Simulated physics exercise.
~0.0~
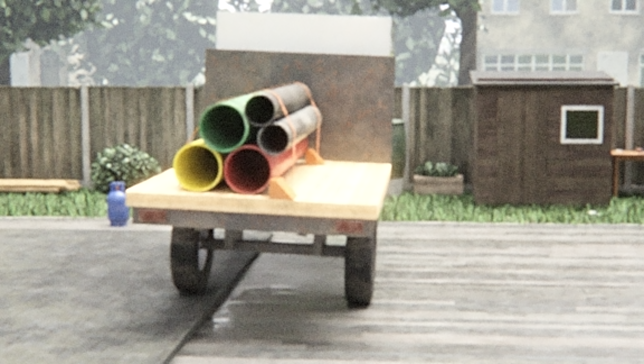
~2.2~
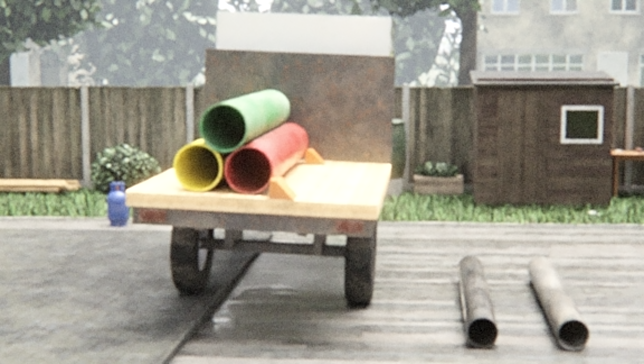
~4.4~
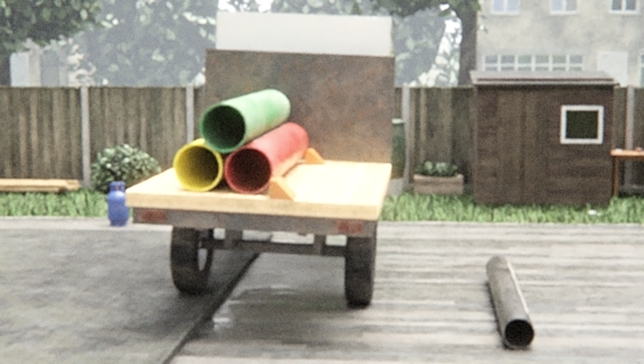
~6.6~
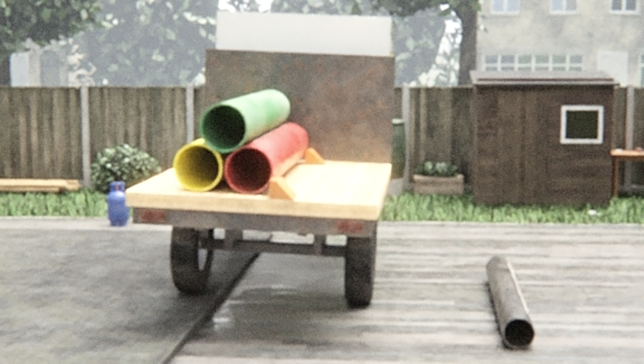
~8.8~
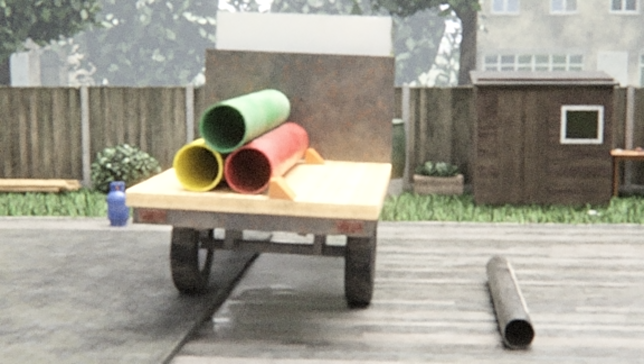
Green, yellow and red pipes staying stacked on a parked flatbed while two dark pipes end up on the ground, one remaining.
